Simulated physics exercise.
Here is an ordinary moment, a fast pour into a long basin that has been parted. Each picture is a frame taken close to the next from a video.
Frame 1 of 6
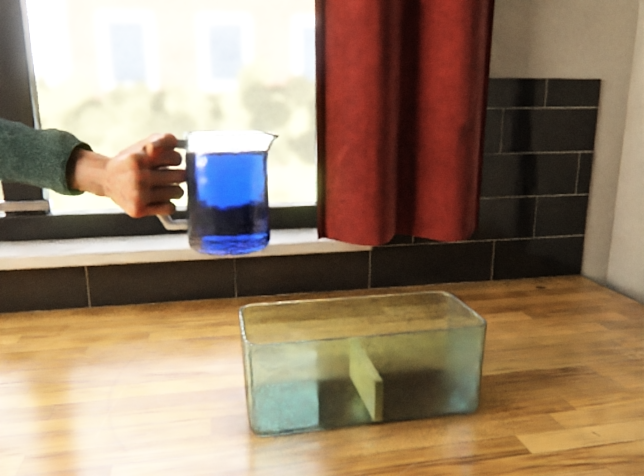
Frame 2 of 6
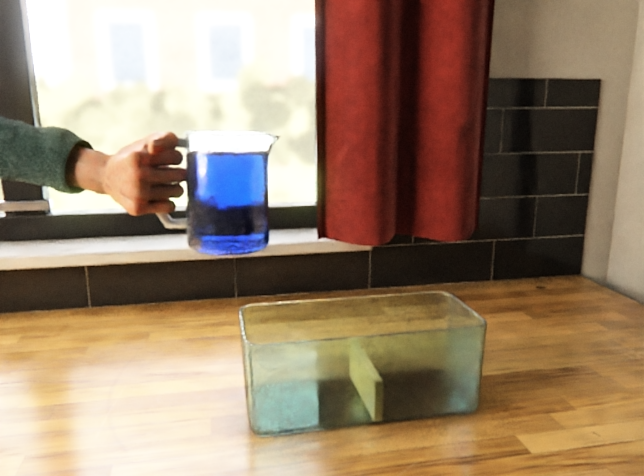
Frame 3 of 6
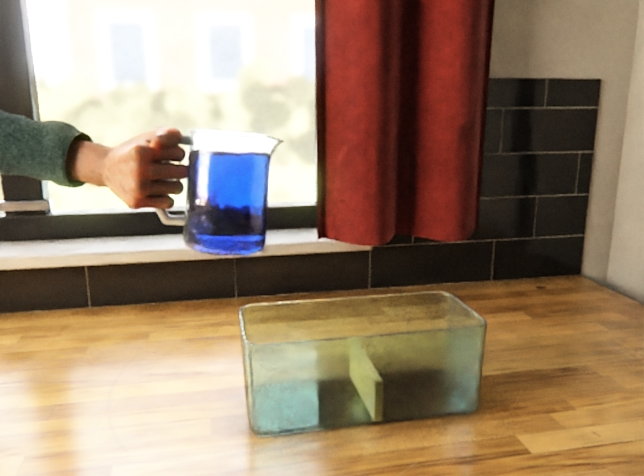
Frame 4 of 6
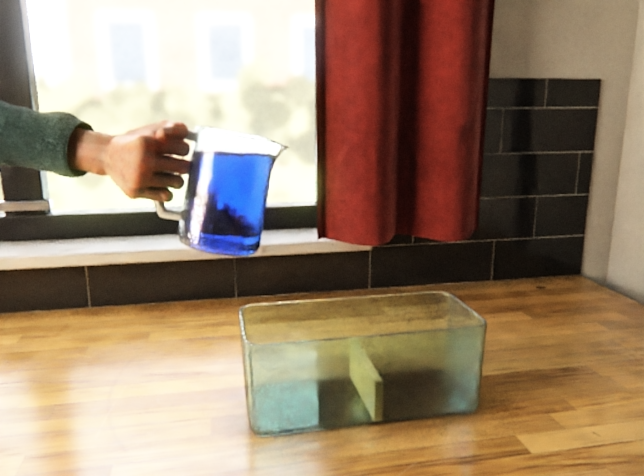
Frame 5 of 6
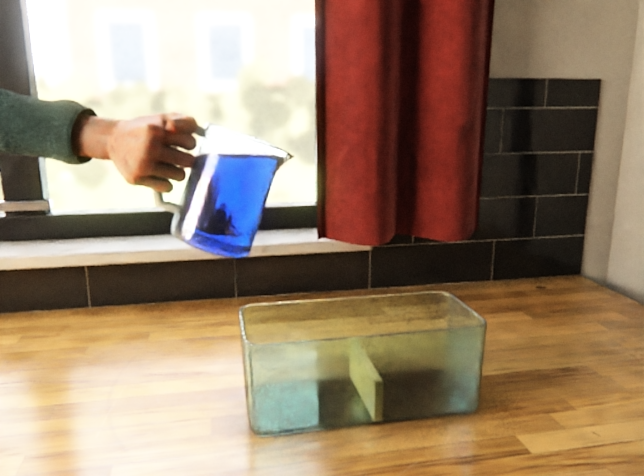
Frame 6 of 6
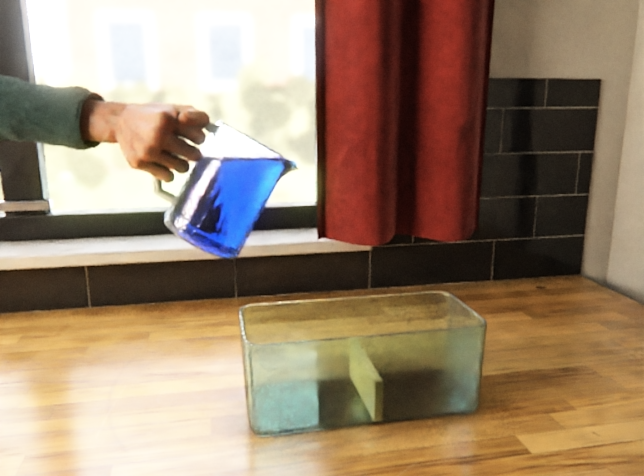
On a wooden counter by a window, a hand tilts a blue-filled jug rightward above a divided basin.
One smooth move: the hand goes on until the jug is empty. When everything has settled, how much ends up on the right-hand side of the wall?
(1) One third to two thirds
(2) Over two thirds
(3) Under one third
Under one third.
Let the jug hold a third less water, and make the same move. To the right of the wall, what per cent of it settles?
5 per cent.
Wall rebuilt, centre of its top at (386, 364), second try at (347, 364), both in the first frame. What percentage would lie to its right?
The first placement gives around 5 percent, the second 65 percent.
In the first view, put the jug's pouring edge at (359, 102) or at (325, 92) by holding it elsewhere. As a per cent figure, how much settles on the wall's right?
Roughly 80 per cent, then roughly 95 per cent.
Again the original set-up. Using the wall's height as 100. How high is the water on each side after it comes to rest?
I'd put the left at about 60 and the right at about 10.
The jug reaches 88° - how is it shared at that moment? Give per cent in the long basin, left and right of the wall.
5 per cent left, 0 per cent right.
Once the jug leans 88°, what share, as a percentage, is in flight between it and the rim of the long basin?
I'd say some 20 per cent of it.
A moment on, the jug is tipped on its side and 72 per cent is still to pour, 6 is left of the wall and 1 right of it.
Next, the jug is tipped right over and 25 per cent is still to pour, 44 is left of the wall and 7 right of it.
Then the jug is tipped right over and 5 per cent is still to pour, 74 is left of the wall and 9 right of it.
Later the jug is tipped right over and 0 per cent is still to pour, 83 is left of the wall and 11 right of it.
At rest 84 per cent lies left of the wall, 11 right of it and 5 outside.
